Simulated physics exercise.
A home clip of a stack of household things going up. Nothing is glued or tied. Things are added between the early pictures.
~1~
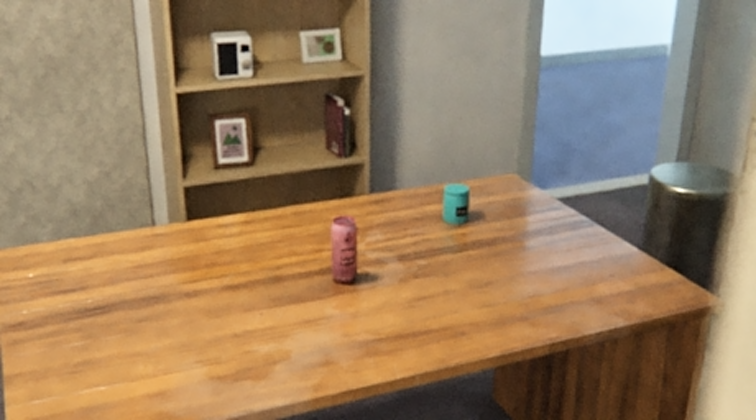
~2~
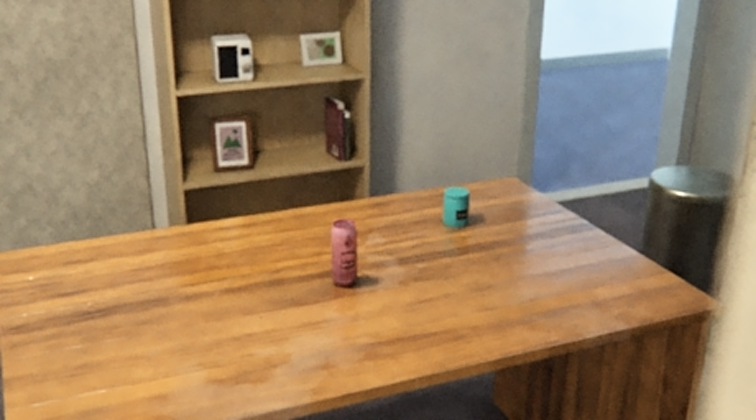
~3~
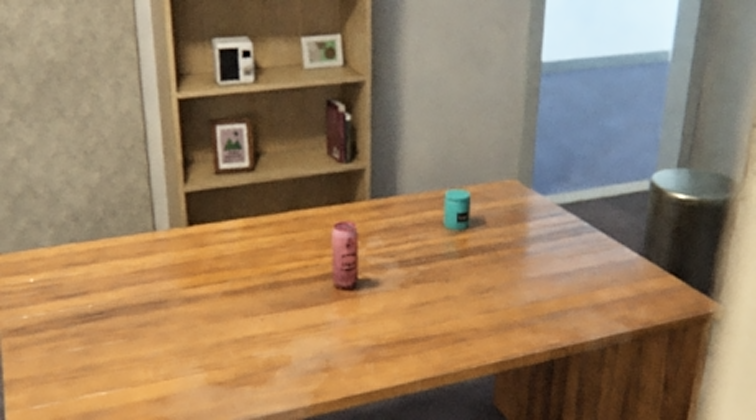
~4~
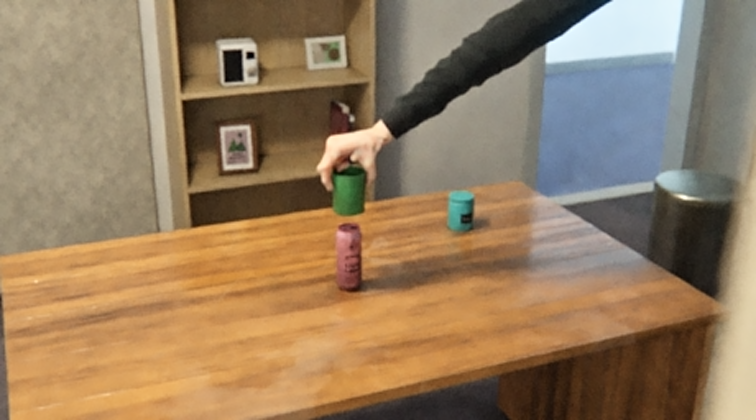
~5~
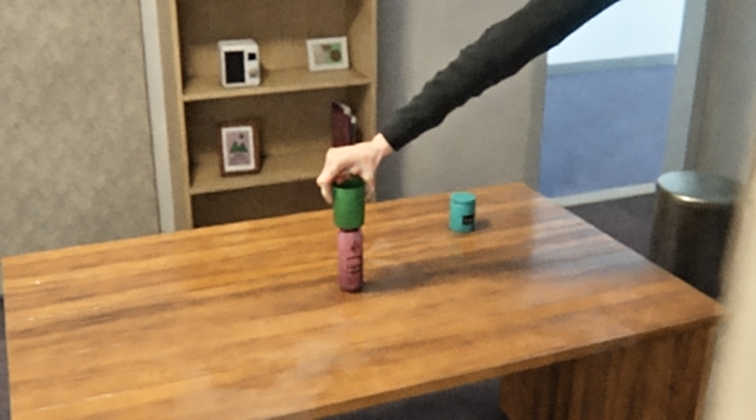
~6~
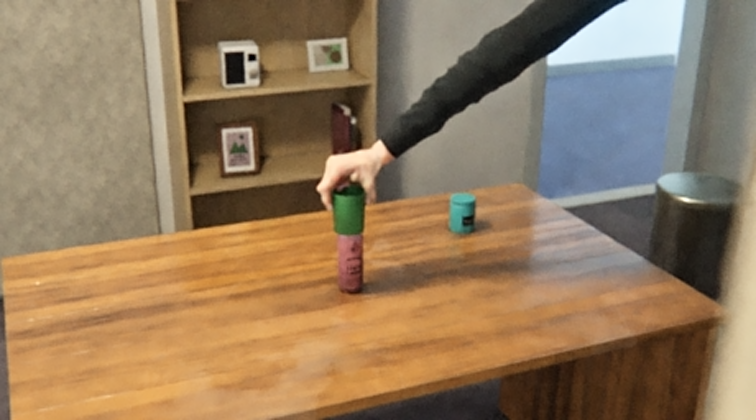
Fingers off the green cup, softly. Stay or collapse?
In the end the pile keeps its balance.
Then, 0.30 s past the last view, nothing moves.
Then, 0.70 s past the last view, green cup resting near (349, 211).
Finally, all 3 still in place. Final places as the last picture's camera would see them, green cup near (349, 211). The pile stays up.
